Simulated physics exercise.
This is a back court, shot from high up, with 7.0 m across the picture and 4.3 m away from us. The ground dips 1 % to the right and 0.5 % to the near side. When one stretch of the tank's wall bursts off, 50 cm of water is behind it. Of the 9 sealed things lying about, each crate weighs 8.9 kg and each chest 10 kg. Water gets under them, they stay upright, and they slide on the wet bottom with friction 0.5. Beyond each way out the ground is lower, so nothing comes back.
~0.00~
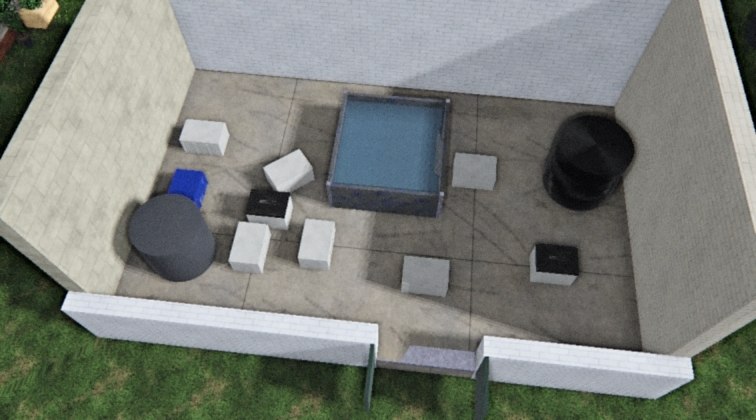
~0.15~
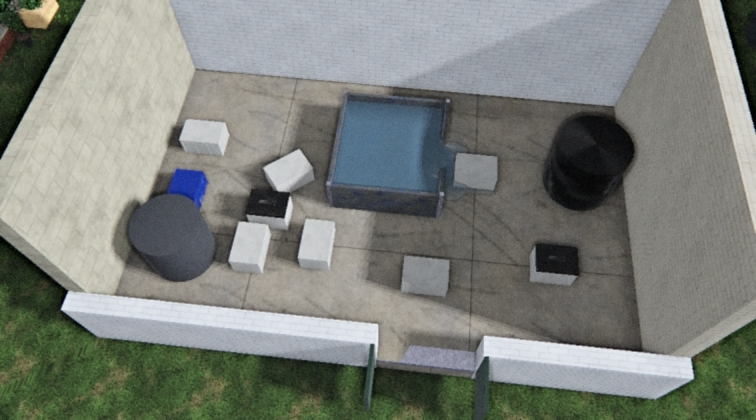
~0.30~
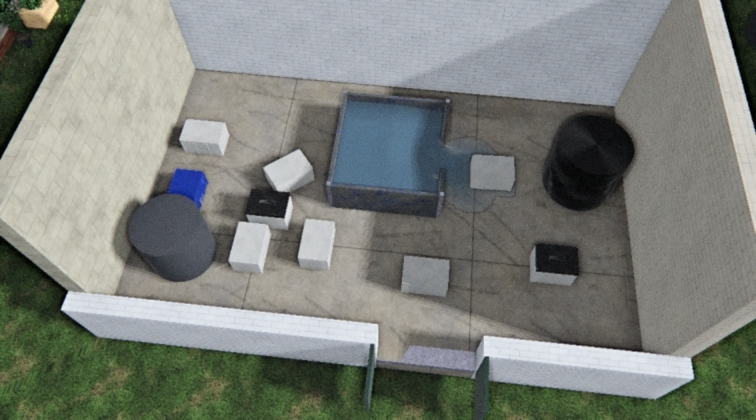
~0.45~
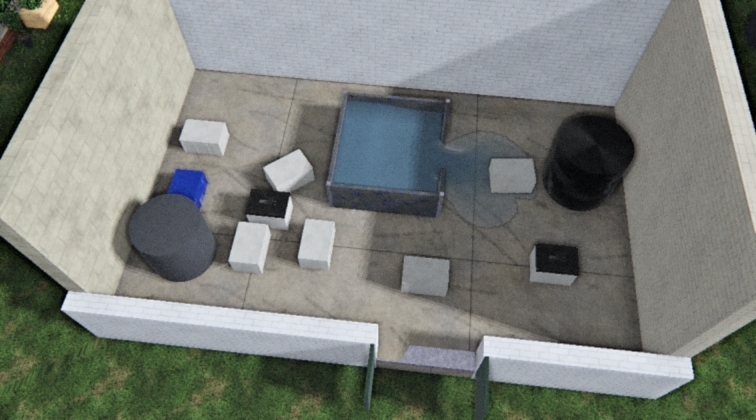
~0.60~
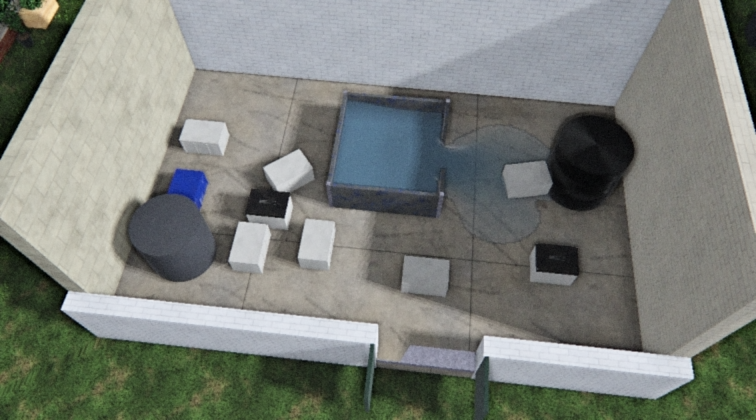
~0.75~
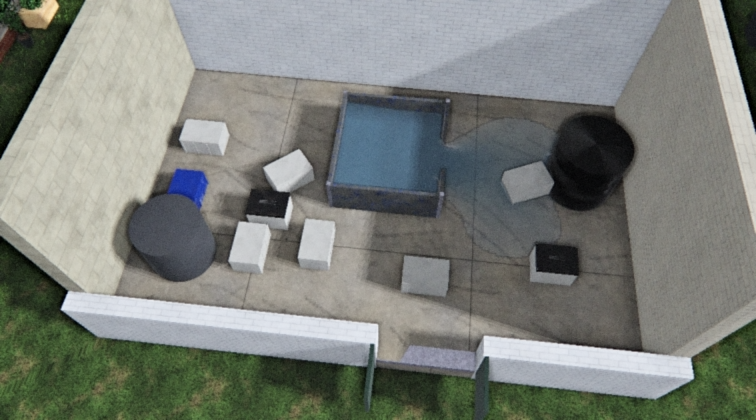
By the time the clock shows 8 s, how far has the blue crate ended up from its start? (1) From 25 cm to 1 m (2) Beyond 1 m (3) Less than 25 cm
3.
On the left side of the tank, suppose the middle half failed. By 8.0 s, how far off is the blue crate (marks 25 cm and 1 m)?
I'd say the blue crate is shoved partway.
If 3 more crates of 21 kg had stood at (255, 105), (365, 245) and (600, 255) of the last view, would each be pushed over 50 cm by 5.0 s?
In turn: Under, less, past it.
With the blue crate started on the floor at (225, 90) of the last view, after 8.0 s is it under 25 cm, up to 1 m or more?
Put there, it remains roughly in place.
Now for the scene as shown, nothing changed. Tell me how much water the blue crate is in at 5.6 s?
Close to 0 centimetres.
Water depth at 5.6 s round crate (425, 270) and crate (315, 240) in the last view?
I'd estimate 2 cm for the first and 1 cm for the second.
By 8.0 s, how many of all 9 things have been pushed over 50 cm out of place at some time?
Total: 2.
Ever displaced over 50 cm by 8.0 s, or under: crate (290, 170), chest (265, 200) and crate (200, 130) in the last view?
In sequence - stayed below the line; stayed below the line; stayed below the line.
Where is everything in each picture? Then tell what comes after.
The blue crate at (184, 187) rests on the ground; water covers 2.3 m2; 0 of 9 have shifted, in the first picture.
The blue crate at (184, 187) rests on the ground; water covers 2.7 m2; 0 of 9 have shifted, in the second picture.
The blue crate at (184, 187) rests on the ground; 3.2 m2 under water; 1 of 9 have shifted, in the third picture.
The blue crate at (184, 187) rests on the ground; water covers 4.0 m2; 1 of 9 have shifted, in the fourth picture.
The blue crate at (184, 187), on the bottom; 4.8 m2 under water; 1 of 9 have shifted, in the fifth picture.
The blue crate at (184, 187) rests on the ground; water covers 5.6 m2; 1 of 9 have shifted, in the sixth picture.
After 1.6 s the blue crate is near (184, 187), 0.0 m from its start, aground; 0 of 9 are out; 0 afloat.
After 3.6 s the blue crate is near (184, 187), 0.0 m from its start, aground; 0 of 9 are out; 1 afloat.
After 5.6 s the blue crate is near (184, 187), 0.0 m from its start, aground; 0 of 9 are out; 1 afloat.
After 8.0 s the blue crate is near (184, 187), 0.0 m from its start, aground; 0 of 9 are out; 1 afloat.
